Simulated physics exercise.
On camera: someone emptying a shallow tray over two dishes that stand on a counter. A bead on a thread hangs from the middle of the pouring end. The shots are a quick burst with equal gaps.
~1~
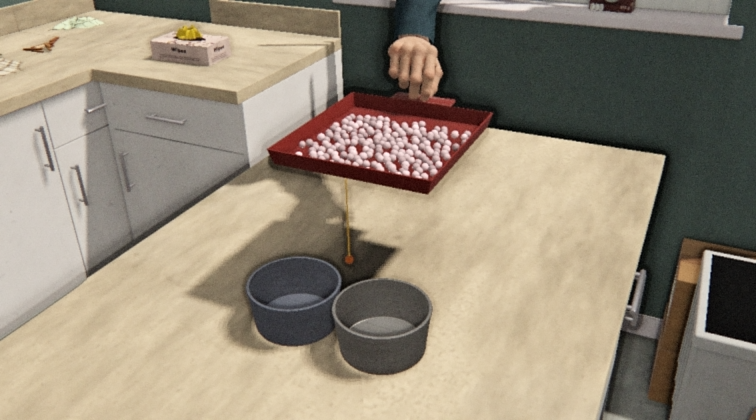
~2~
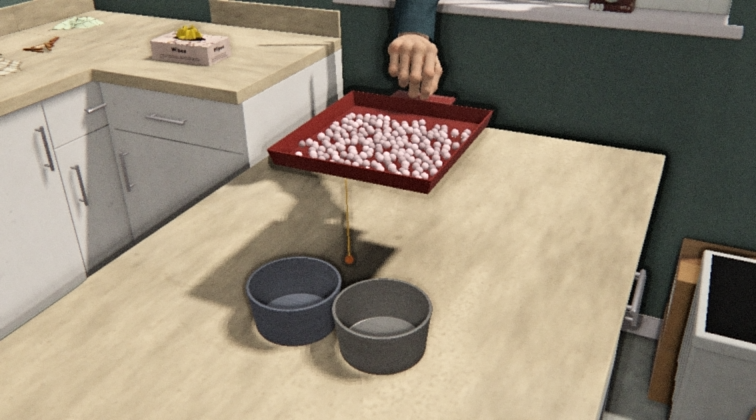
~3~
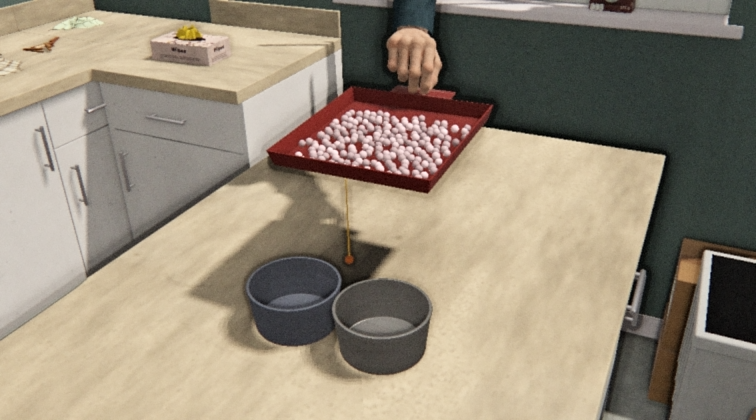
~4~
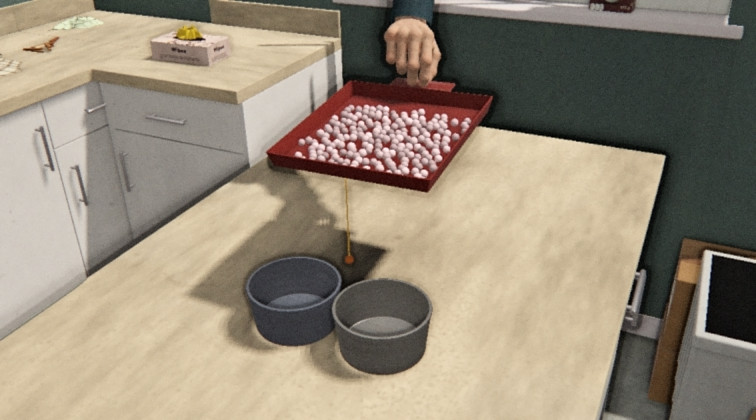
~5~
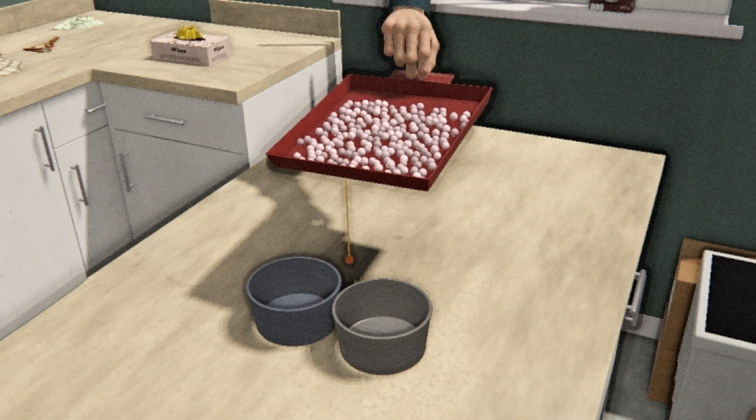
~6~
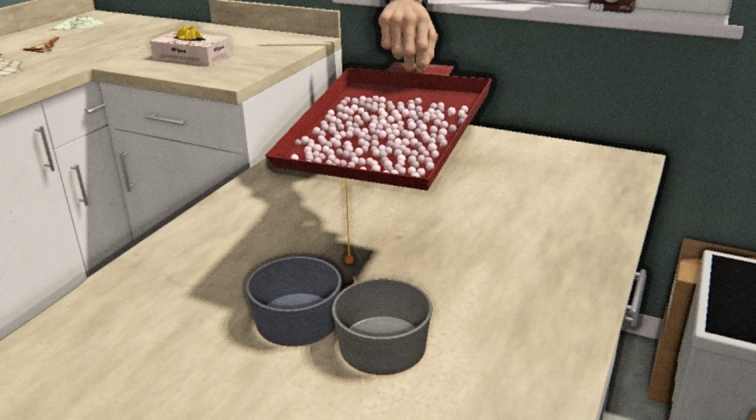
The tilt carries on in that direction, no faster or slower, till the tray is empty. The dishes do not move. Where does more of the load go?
The left-hand dish gets more.
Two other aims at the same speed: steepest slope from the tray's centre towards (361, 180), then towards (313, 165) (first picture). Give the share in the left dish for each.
Near 20 % and 30 %.
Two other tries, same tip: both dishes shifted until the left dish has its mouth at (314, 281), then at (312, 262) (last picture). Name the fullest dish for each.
In turn: The dish on the left; the left one.
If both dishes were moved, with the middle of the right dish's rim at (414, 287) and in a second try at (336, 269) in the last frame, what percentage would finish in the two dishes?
Roughly 30 per cent, and 60 per cent.
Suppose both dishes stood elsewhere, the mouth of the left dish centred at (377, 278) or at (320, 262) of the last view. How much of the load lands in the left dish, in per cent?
Roughly 0 per cent, and 30 per cent.
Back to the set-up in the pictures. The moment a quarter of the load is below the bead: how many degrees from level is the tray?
At some 75 degrees.
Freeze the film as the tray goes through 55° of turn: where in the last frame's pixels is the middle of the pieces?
Near (335, 148).
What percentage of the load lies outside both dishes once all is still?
It comes to 30 per cent or so.
Soon after the last picture, tray tipped steeply; all on the tray.
A little later, tray tipped right over; a small part on the tray; a small part in the right dish; about half in the left dish; a small part outside both; a small part in the air.
Later still, tray tipped past a quarter turn; a small part in the right dish; about two thirds in the left dish; about a quarter outside both.
By the end, tray tipped past a quarter turn; a small part in the right dish; about two thirds in the left dish; about a quarter outside both.
